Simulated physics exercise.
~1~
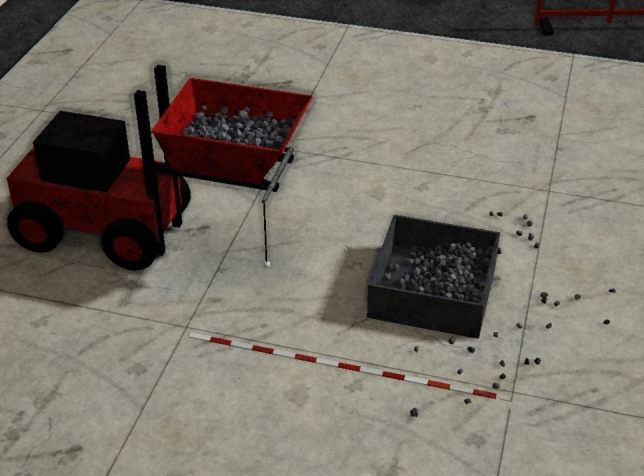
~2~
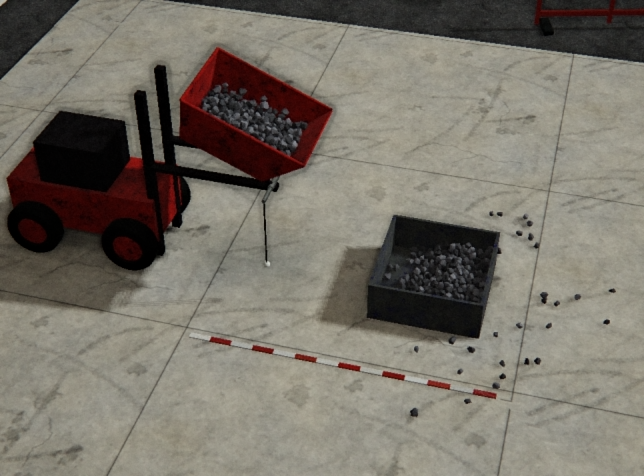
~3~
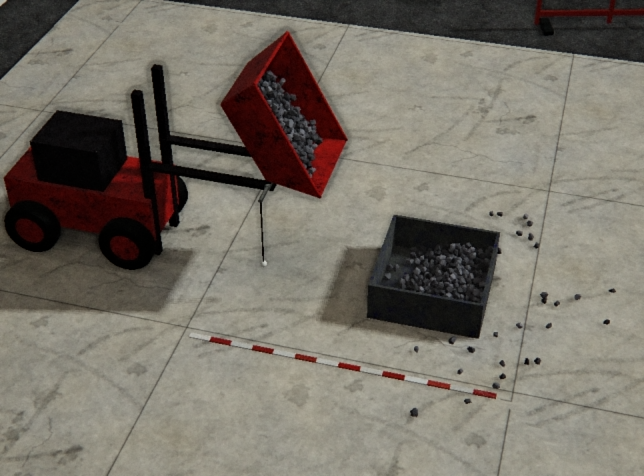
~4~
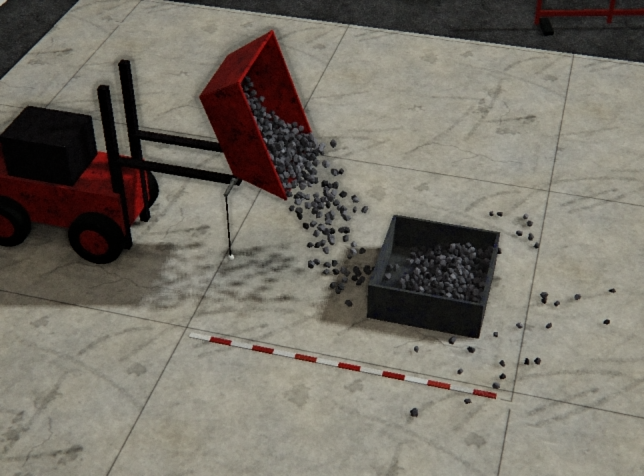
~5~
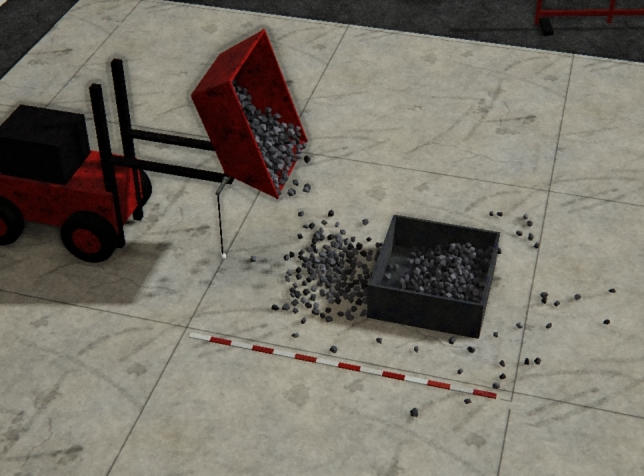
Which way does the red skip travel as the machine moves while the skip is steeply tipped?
The red skip travels to the left, away from the dark bin.
